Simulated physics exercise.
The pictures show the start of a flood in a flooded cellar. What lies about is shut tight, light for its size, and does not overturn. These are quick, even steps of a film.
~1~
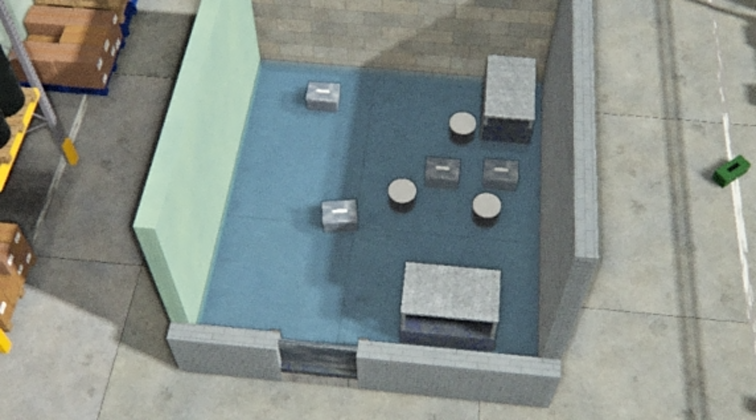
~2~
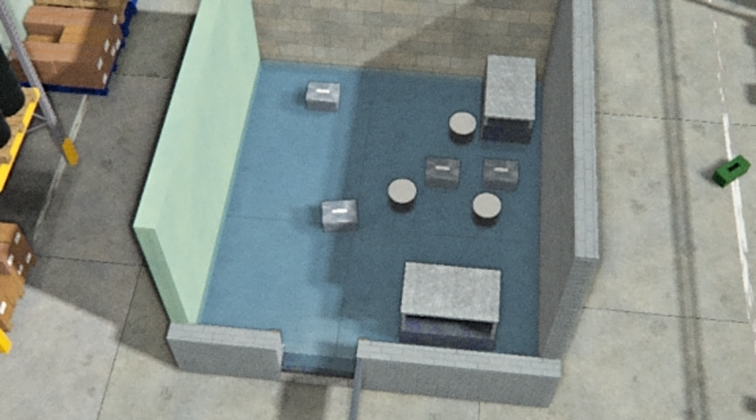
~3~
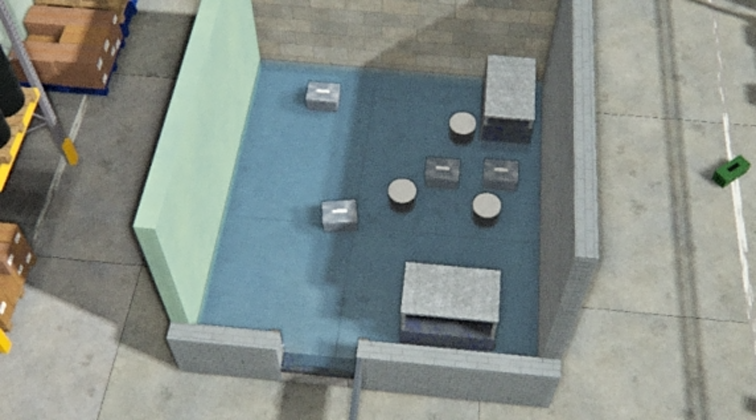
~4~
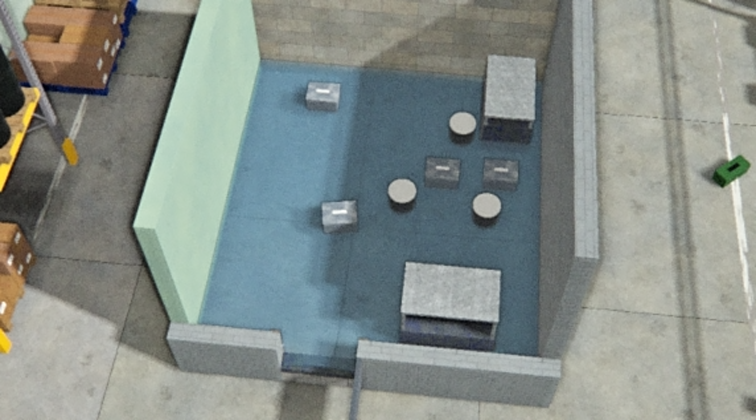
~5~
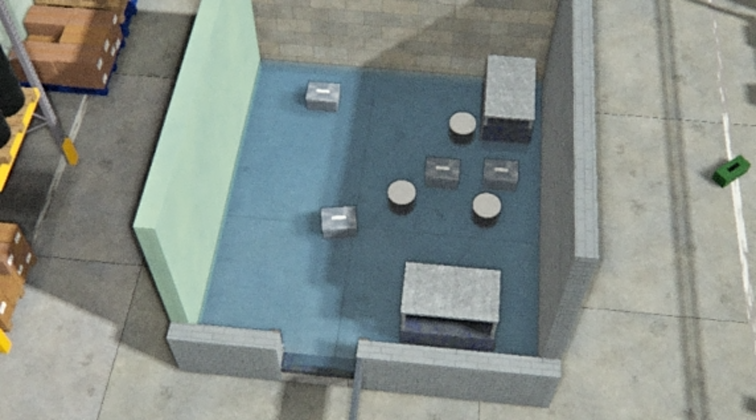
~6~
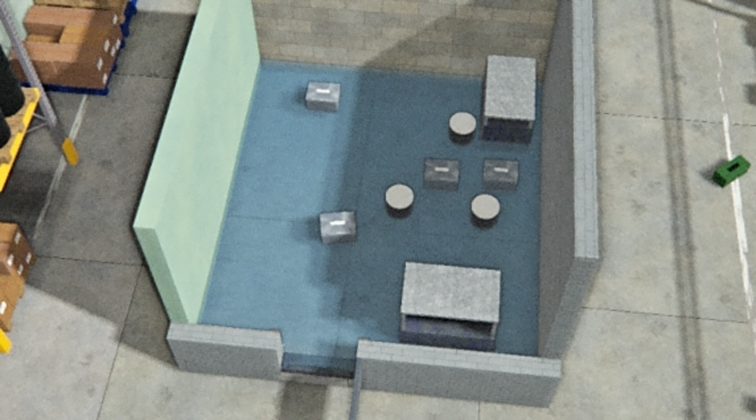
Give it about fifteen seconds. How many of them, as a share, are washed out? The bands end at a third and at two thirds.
Share: Under a third.
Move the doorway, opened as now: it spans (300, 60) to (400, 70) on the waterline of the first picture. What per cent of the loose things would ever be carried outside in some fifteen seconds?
I make it 90 per cent.
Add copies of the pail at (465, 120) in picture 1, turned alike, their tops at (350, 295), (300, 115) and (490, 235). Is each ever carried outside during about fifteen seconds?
In turn: Yes, kept in, kept in.
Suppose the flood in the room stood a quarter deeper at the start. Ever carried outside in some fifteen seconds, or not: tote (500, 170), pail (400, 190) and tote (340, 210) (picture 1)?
In turn: Stays, yes, through.
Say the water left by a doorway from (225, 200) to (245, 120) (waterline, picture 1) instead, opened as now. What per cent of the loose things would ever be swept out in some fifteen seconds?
Roughly 40 per cent.
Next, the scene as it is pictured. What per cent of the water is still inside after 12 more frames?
Some 78 per cent.
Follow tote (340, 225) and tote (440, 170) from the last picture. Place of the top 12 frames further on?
At about (307, 346) and (426, 193).
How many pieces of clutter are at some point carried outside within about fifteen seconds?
The number is 2.
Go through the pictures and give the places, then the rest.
The first frame shows a tote at (340, 211) floats; a pail at (402, 190) floats; 0 of 7 have shifted.
The second frame shows a tote at (340, 211) floats; a pail at (402, 190), afloat; 0 of 7 have shifted.
The third frame shows a tote at (340, 211), afloat; a pail at (402, 190) floats; 0 of 7 have shifted.
The fourth frame shows a tote at (339, 212), afloat; a pail at (402, 190) floats; 0 of 7 have shifted.
The fifth frame shows a tote at (339, 218) floats, close to its start; a pail at (402, 192) floats; 1 of 7 have shifted.
The sixth frame shows a tote at (338, 223) floats, close to its start; a pail at (400, 196) floats, close to its start; 2 of 7 have shifted.
A moment on, 0 of 7 are out; 7 afloat.
Next, 0 of 7 are out; 7 afloat.
Later, 1 of 7 are out; 6 afloat.
In the end, 2 of 7 are out; 5 afloat.
